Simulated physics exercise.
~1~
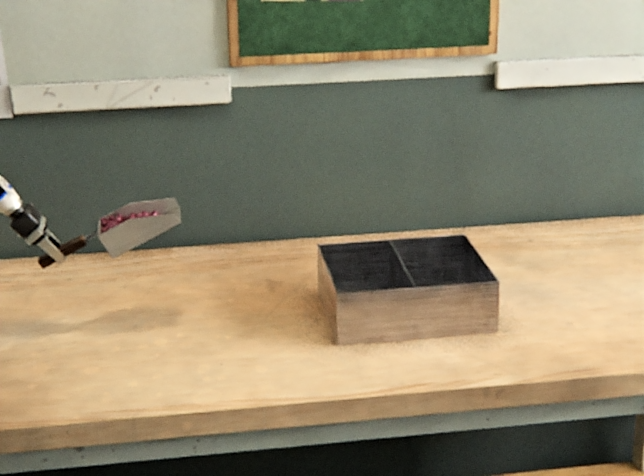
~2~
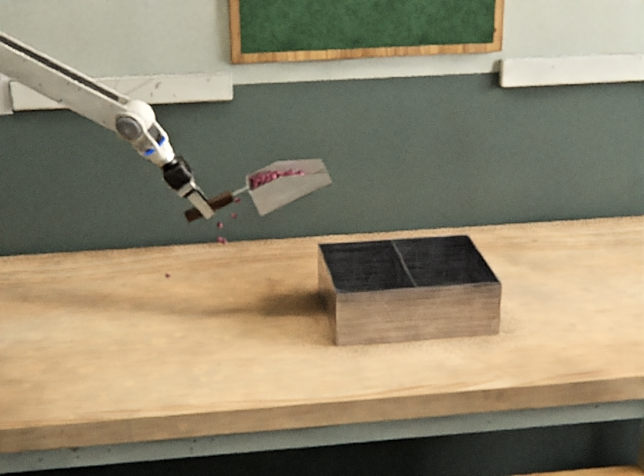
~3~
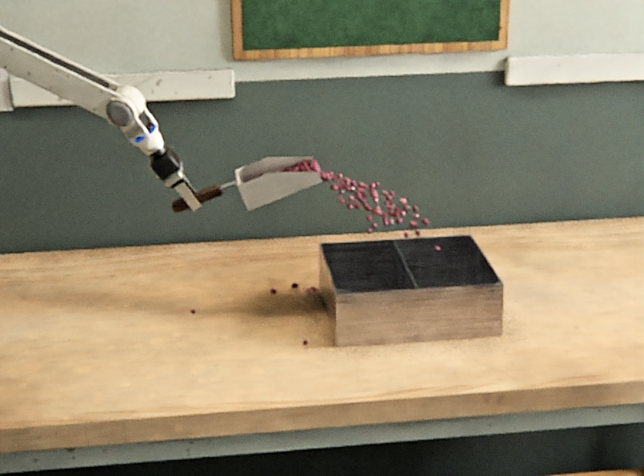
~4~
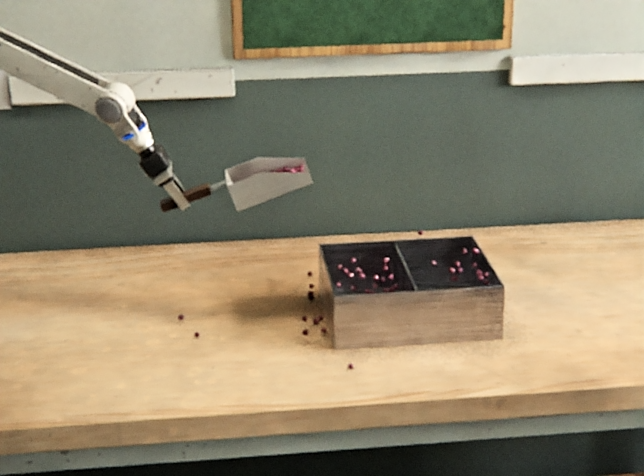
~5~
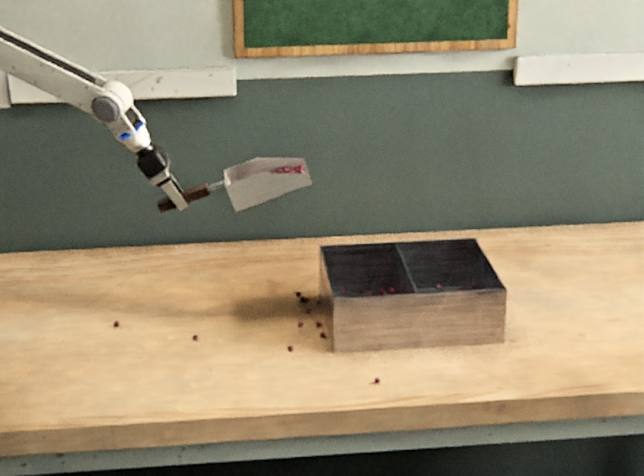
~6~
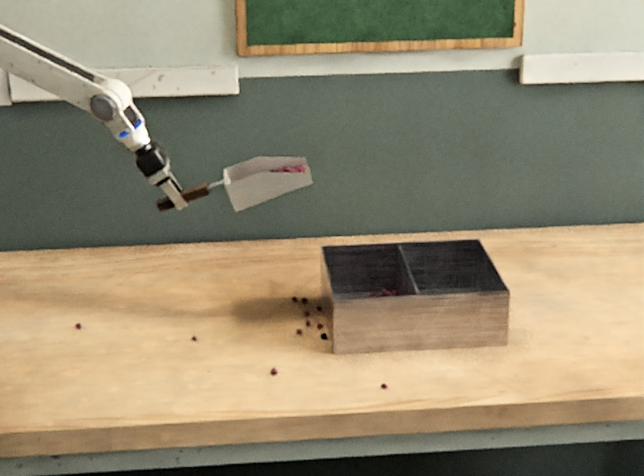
In the video, a robot arm swings a scoop of small dark-pink beads rightward and draws back slightly as some spill into a divided open box; a few scatter on the wooden table, and beads remain in the scoop as the arm holds still.
